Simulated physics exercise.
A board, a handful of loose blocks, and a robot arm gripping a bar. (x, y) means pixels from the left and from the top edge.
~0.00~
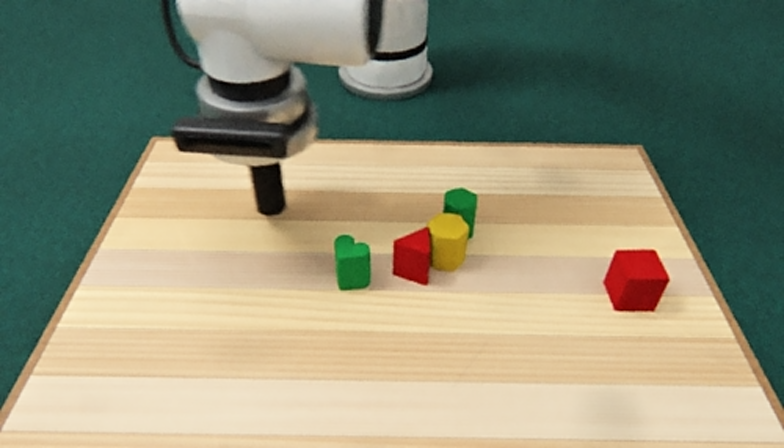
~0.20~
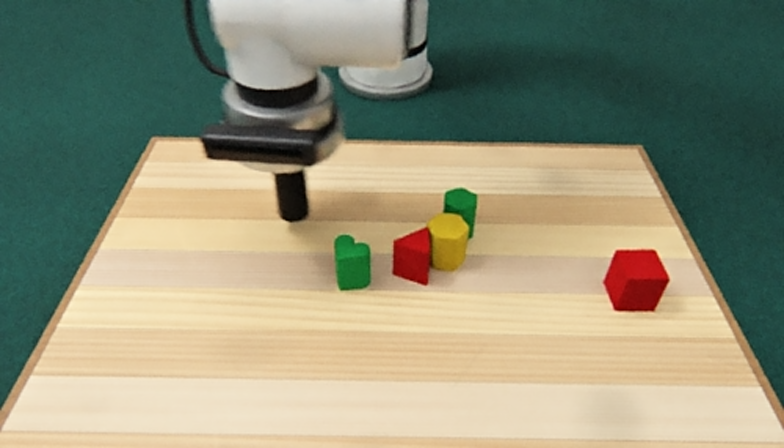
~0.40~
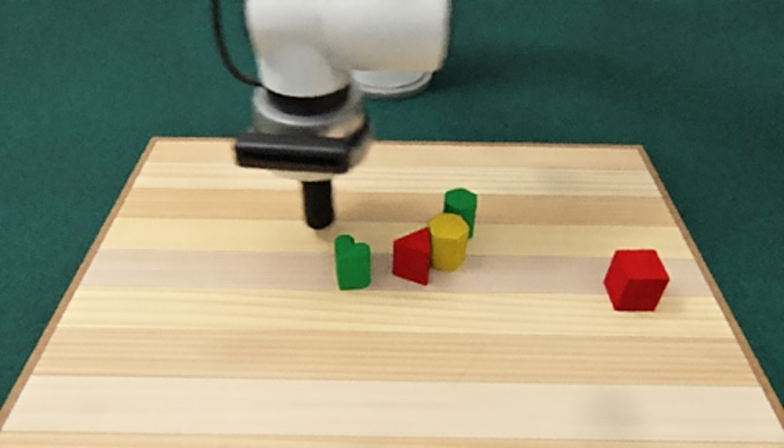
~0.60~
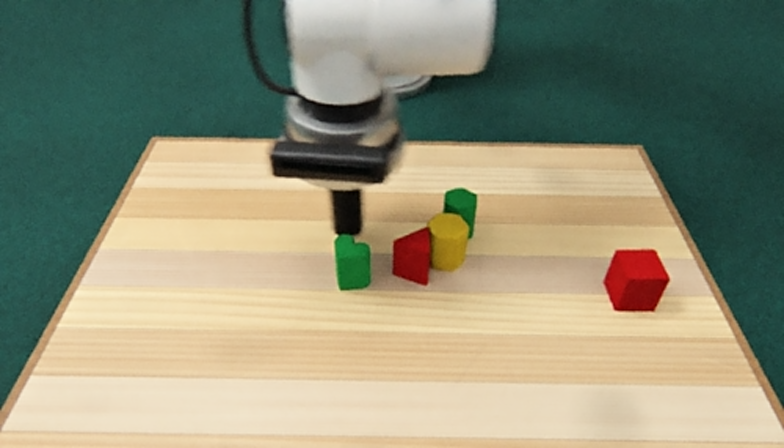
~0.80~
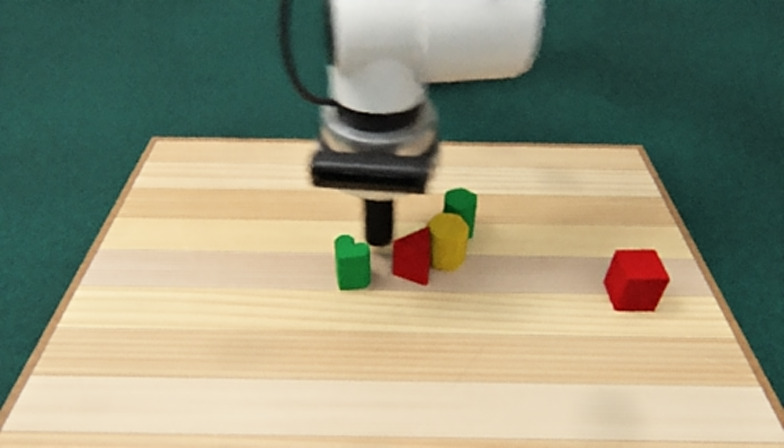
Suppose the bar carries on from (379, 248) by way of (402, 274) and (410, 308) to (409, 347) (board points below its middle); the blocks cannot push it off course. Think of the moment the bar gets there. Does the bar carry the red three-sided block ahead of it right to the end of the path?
No.
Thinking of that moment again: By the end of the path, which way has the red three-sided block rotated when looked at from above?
The red three-sided block rotates counterclockwise.
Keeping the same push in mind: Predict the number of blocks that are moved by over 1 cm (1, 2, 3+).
The number will come to 1.
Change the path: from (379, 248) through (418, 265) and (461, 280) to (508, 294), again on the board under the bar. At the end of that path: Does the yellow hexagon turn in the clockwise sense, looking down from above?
No
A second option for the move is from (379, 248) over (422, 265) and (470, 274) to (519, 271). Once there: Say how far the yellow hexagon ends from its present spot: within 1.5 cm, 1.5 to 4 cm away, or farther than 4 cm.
It goes a long way, over 4 cm.
What follows on the original path. One third of the way, bar at (403, 264); red three-sided block at (433, 249), turned 45° anticlockwise.
Two thirds of the way, bar at (411, 297); red three-sided block at (442, 255), turned 70° anticlockwise.
At the end, bar at (410, 336); green heart block not moved; red three-sided block at (442, 255), turned 70° anticlockwise.
